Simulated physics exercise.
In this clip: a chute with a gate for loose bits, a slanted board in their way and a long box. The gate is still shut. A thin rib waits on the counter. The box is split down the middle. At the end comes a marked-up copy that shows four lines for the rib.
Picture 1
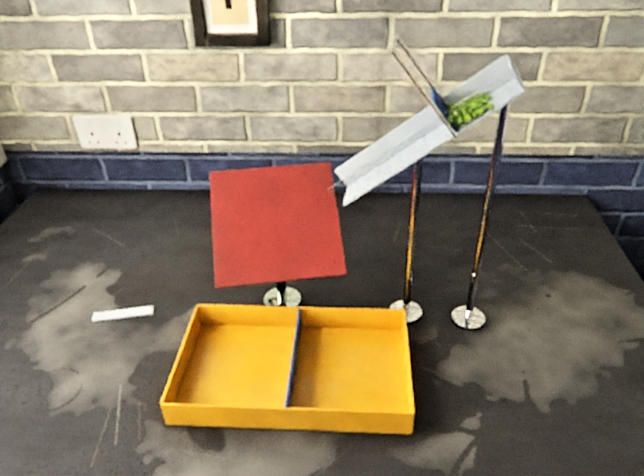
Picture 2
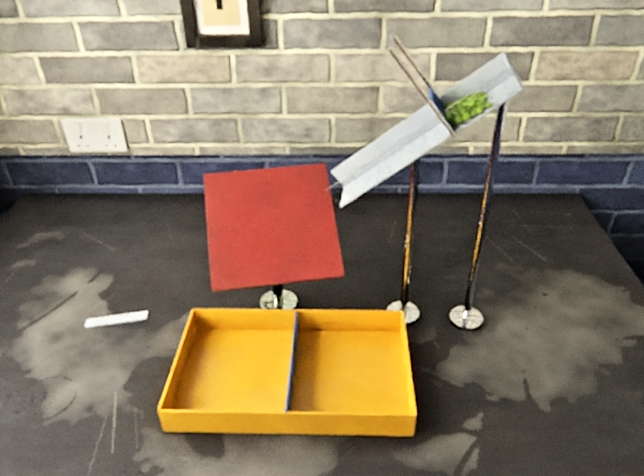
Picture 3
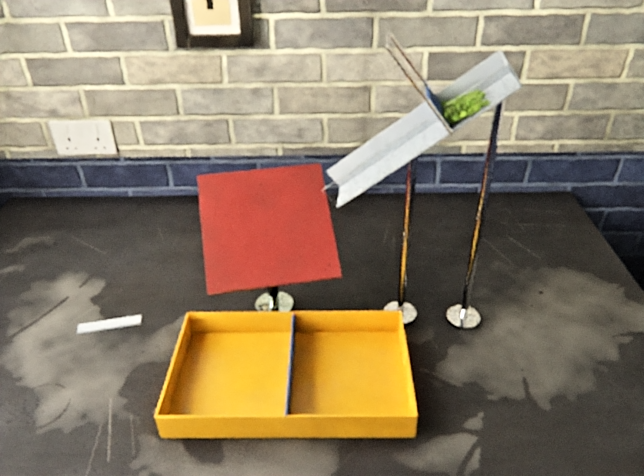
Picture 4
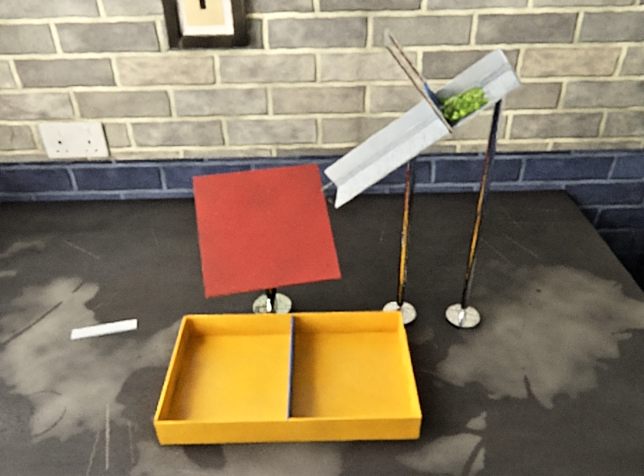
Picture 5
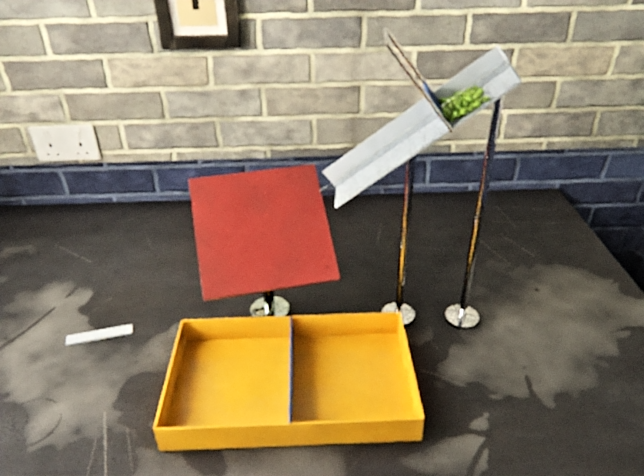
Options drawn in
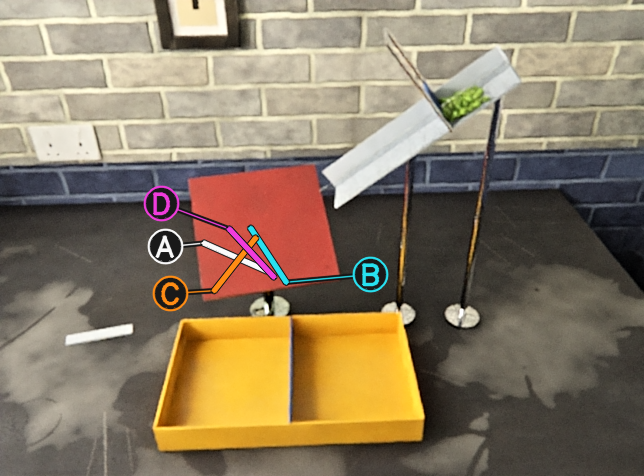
On a dark counter, green bits sit behind a chute's gate while the view drifts slightly.
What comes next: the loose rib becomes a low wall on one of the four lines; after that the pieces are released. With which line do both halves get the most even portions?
A works best here.
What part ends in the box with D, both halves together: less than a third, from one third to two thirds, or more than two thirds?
It is more than two thirds.
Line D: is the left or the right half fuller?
Right.
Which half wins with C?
The left half.
On the marked copy, line A from (204, 243) to (266, 270); line B from (250, 228) to (286, 282); line C from (255, 238) to (214, 290); line D from (229, 228) to (273, 277).
Choosing A, of what is caught, about a third in the left half, about two thirds in the right.
Choosing B, of what is caught, a small part in the left half, most in the right.
Choosing C, of what is caught, most in the left half, a small part in the right.
Choosing D, of what is caught, about a quarter in the left half, most in the right.
